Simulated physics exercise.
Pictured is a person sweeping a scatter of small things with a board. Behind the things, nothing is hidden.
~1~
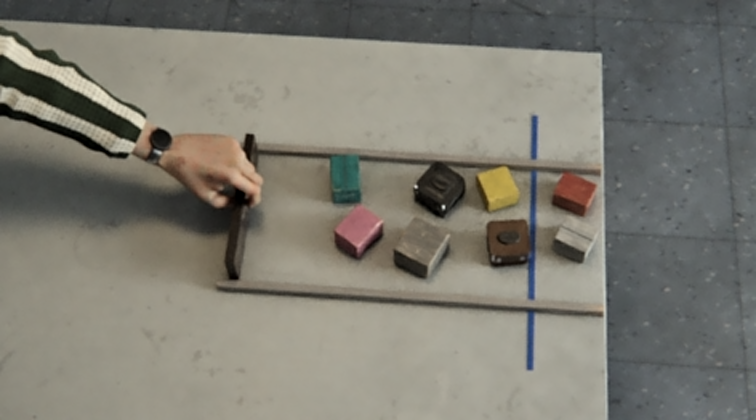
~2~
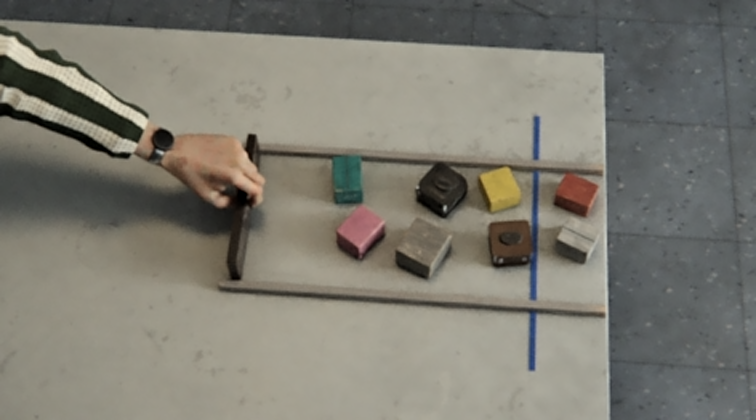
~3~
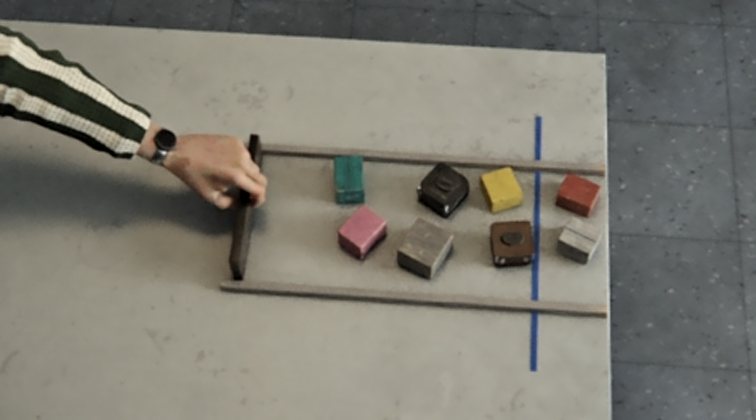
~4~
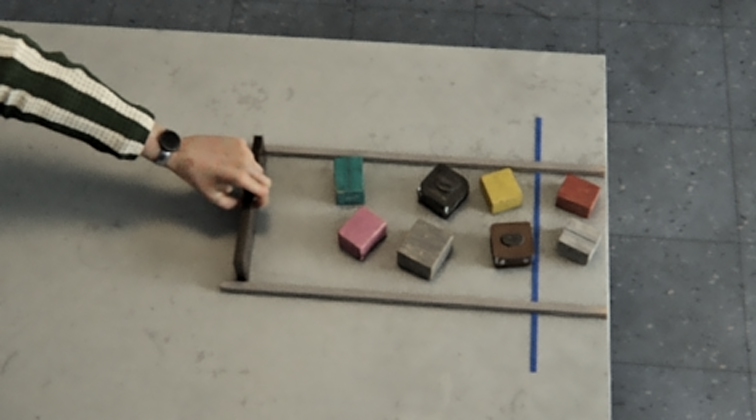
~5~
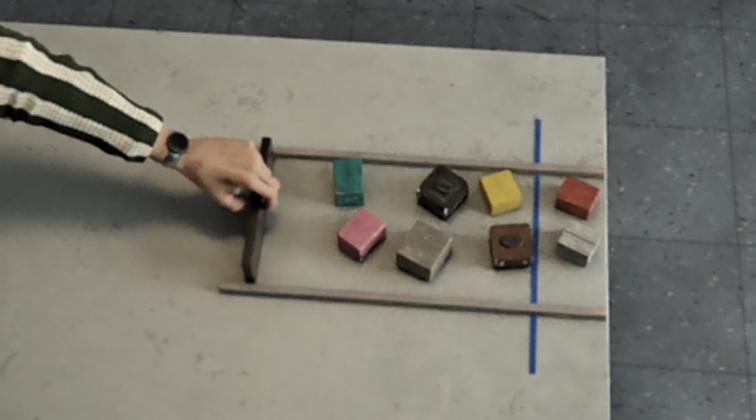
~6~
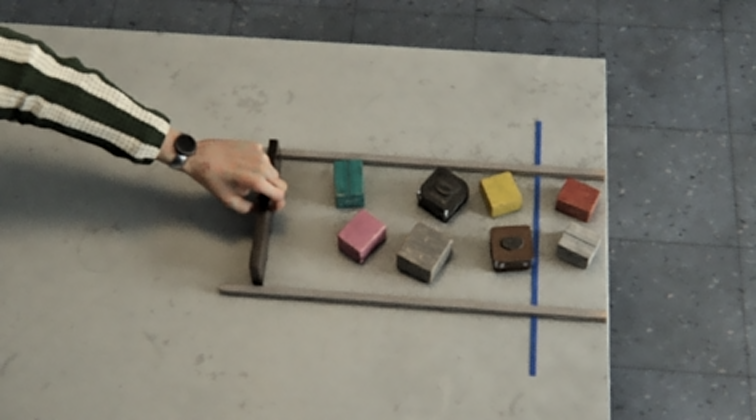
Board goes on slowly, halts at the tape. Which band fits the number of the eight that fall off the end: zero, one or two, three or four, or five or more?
Most likely the drop count will come to three or four.
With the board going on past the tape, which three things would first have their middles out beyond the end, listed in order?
Those would be the red block, the white box and the yellow block, in that order.
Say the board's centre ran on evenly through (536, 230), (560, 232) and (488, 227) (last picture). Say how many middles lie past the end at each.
First 3, next 5, last 0.
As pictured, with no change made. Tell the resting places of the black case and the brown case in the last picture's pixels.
Going in order, first (586, 205) and next (595, 249).
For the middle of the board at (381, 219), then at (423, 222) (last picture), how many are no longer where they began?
3 at one spot and 6 at the other.
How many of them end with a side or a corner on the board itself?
The count comes out at 3.
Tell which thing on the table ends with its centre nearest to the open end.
The brown case finishes closest.
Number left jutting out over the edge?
That comes to 1 of them.
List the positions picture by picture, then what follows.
In the first frame, white box (575, 240); red block (574, 194); brown case (508, 243); board (242, 206); tape (533, 235).
In the second frame, red block (576, 195); black case (442, 190).
In the third frame, brown case (512, 244); pink block (362, 232).
In the fourth frame, white box (579, 242); yellow block (501, 191).
In the fifth frame, red block (577, 198); turquoise box (349, 182).
In the sixth frame, white box (579, 246); red block (578, 200); brown case (511, 249); board (266, 212); tape (536, 241).
Soon after, none off yet; white box at rest near (579, 246); red block at rest near (578, 200); brown case at rest near (511, 249).
Then, none off yet; white box at rest near (579, 246); red block at rest near (578, 200); brown case moving near (519, 249).
Further on, none off yet; white box moved about its own width near (599, 242); red block moved about its own width near (610, 199); brown case moved about its own width near (557, 249).
At rest, the number that fall off is three or four; fallen, yellow block, red block and white box.
